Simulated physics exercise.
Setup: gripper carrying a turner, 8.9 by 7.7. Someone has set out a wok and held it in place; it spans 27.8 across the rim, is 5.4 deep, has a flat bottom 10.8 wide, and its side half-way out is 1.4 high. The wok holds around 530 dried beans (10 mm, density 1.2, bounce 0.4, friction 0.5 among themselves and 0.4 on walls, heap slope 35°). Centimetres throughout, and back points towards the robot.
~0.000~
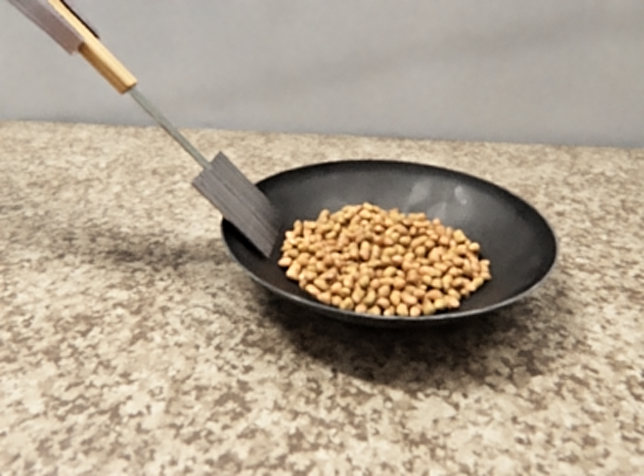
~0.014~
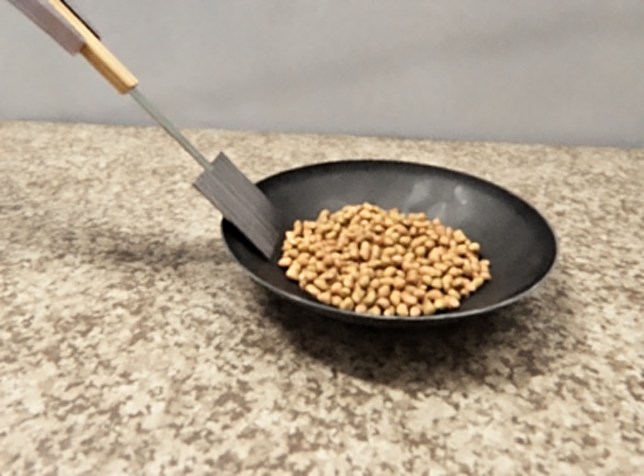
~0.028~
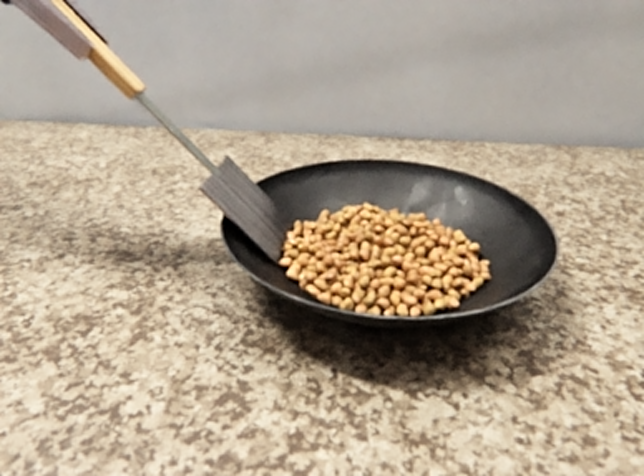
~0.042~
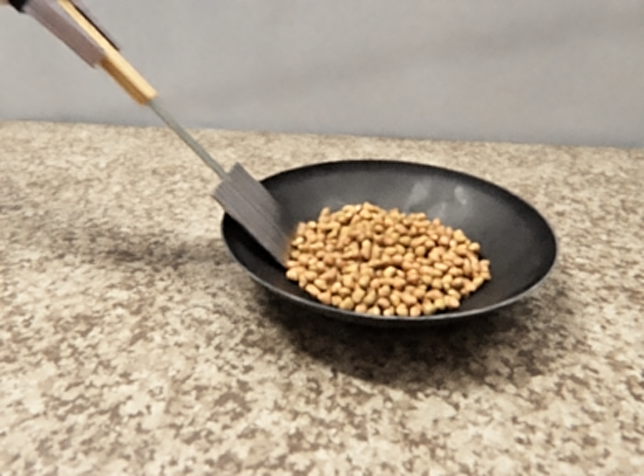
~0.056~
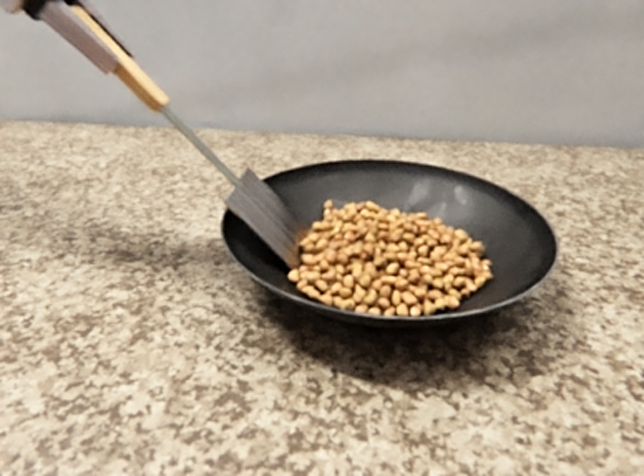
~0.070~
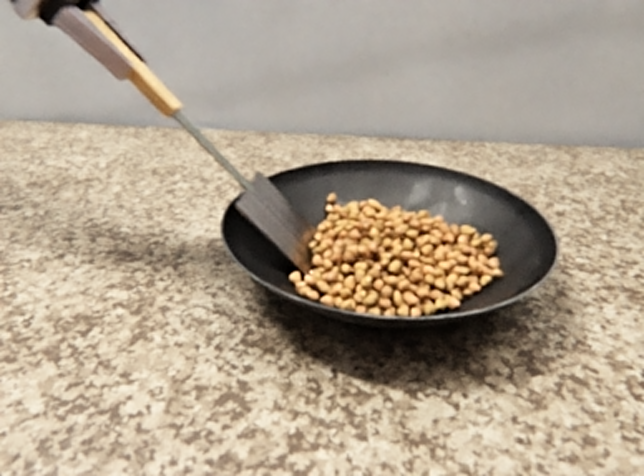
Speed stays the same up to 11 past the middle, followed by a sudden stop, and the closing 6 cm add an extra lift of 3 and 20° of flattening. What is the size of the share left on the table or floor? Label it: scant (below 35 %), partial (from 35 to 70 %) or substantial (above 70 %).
Scant (below 35 %).
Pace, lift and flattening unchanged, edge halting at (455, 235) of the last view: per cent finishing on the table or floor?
Estimate: Approx. 0 %.
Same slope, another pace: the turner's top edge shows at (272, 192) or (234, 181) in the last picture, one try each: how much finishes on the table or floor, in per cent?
First try about 40 %, second try about 25 %.
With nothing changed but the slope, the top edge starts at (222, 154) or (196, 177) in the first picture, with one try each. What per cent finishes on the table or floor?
Around 25 per cent, then around 30 per cent.
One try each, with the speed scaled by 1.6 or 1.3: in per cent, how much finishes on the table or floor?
Try one about 40 %, try two about 35 %.
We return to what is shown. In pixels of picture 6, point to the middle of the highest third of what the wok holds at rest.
Roughly at (465, 248).
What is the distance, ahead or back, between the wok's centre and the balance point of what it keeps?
It sits near 3.5 centimetres ahead of centre.
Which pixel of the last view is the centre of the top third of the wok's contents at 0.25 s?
I'd put it close to (499, 231).
By 0.16 s, sloping 48°, highest piece 11 above the table; 529 in the wok, 1 on the blade or in flight.
By 0.25 s, sloping 43°, highest piece 15 above the table; 523 in the wok, 7 on the blade or in flight.
By 0.49 s, sloping 28°, highest piece 8 above the table; 385 in the wok, 116 on the table or floor, 29 on the blade or in flight.
By 1.54 s, sloping 28°, highest piece 4 above the table; 385 in the wok, 145 on the table or floor.
Final count, 385 in the wok, 145 on the table or floor. That is 27 % on the table or floor.
